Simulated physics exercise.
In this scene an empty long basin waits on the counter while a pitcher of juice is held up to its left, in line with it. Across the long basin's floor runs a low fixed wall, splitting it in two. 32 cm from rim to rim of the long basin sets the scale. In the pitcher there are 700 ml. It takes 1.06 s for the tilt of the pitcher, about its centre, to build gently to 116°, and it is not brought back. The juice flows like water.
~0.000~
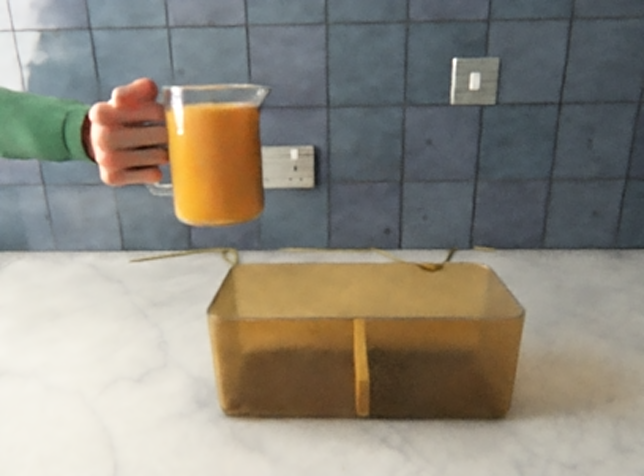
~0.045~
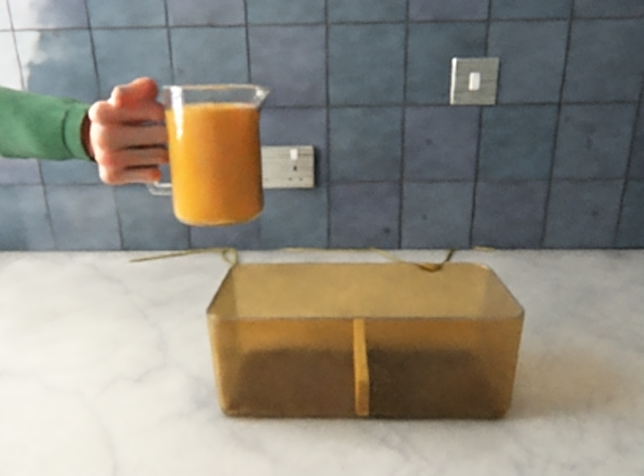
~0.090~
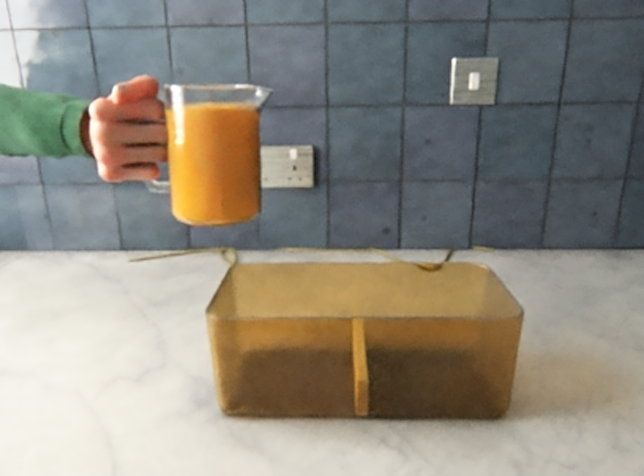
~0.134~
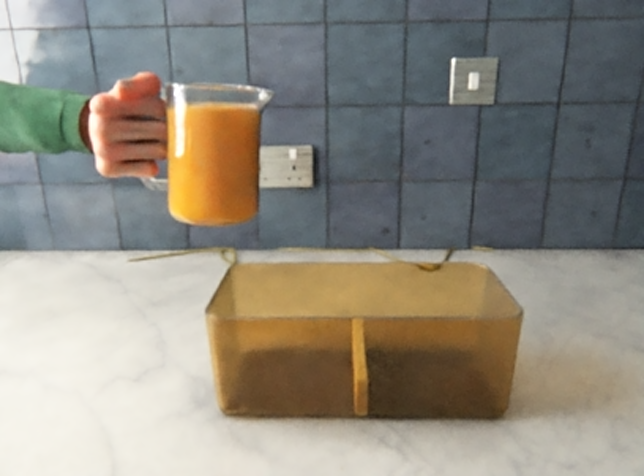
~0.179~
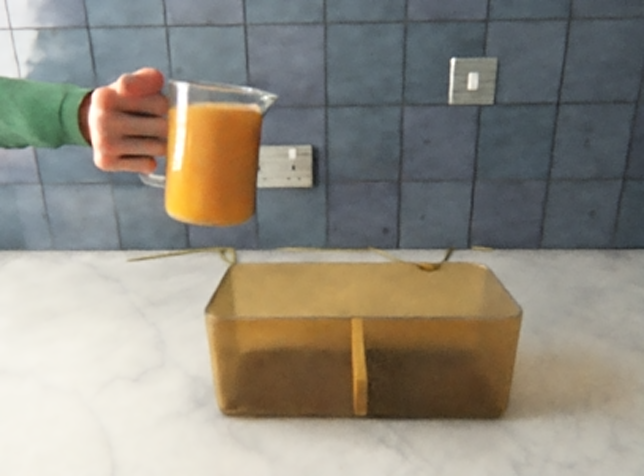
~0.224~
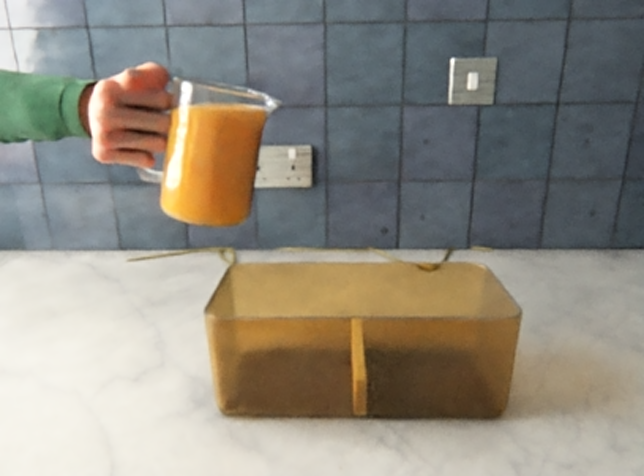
A hand in a green sleeve holding a glass pitcher of orange juice and tilting it slightly rightward above an empty divided basin.
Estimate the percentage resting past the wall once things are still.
I would say roughly 36 percent.
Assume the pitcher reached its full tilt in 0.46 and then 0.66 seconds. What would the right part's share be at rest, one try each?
The first try gives around 20 percent, the second around 20 percent.
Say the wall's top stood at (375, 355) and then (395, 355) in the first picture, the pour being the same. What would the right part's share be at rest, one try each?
20 in a hundred, followed by 5 in a hundred.
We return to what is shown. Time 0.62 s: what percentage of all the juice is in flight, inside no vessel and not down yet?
Around 14 percent.
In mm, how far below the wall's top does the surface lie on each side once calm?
Left about 24 mm, while the right is about 32 mm.
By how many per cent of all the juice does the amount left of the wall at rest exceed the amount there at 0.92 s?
38 %.
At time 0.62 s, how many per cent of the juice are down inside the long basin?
I reckon close to 3 percent of it.
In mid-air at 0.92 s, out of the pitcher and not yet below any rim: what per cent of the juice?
Roughly 22 per cent.
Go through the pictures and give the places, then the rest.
It leans 0°; its right rim is at (272, 88); the juice meets the walls at (172, 108) and (258, 107); the long basin's rim runs from (220, 289) to (506, 289); the wall's top is at (361, 347), in the first frame.
It leans 1°; its right rim is at (272, 88); the juice meets the walls at (174, 107) and (257, 107), in the second frame.
It leans 2°; its right rim is at (274, 90); the juice meets the walls at (174, 107) and (258, 108), in the third frame.
It leans 5°; its right rim is at (276, 92); the juice meets the walls at (174, 107) and (260, 108), in the fourth frame.
It leans 8°; its right rim is at (279, 97); the juice meets the walls at (175, 108) and (262, 108), in the fifth frame.
It leans 12°; its right rim is at (282, 102); the juice meets the walls at (177, 112) and (267, 109), in the sixth frame.
Then, 0.62 s in, the tilt is 74° and 82 per cent is still to pour, 1 is left of the wall and 1 right of it.
Then, 0.92 s in, the tilt is 111° and 26 per cent is still to pour, 24 is left of the wall and 28 right of it.
Then, 1.23 s in, the tilt is 116° and 1 per cent is still to pour, 60 is left of the wall and 36 right of it.
Then, 1.56 s in, the tilt is 116° and 0 per cent is still to pour, 62 is left of the wall and 36 right of it.
Finally, 62 per cent lies left of the wall, 36 right of it and 2 outside.
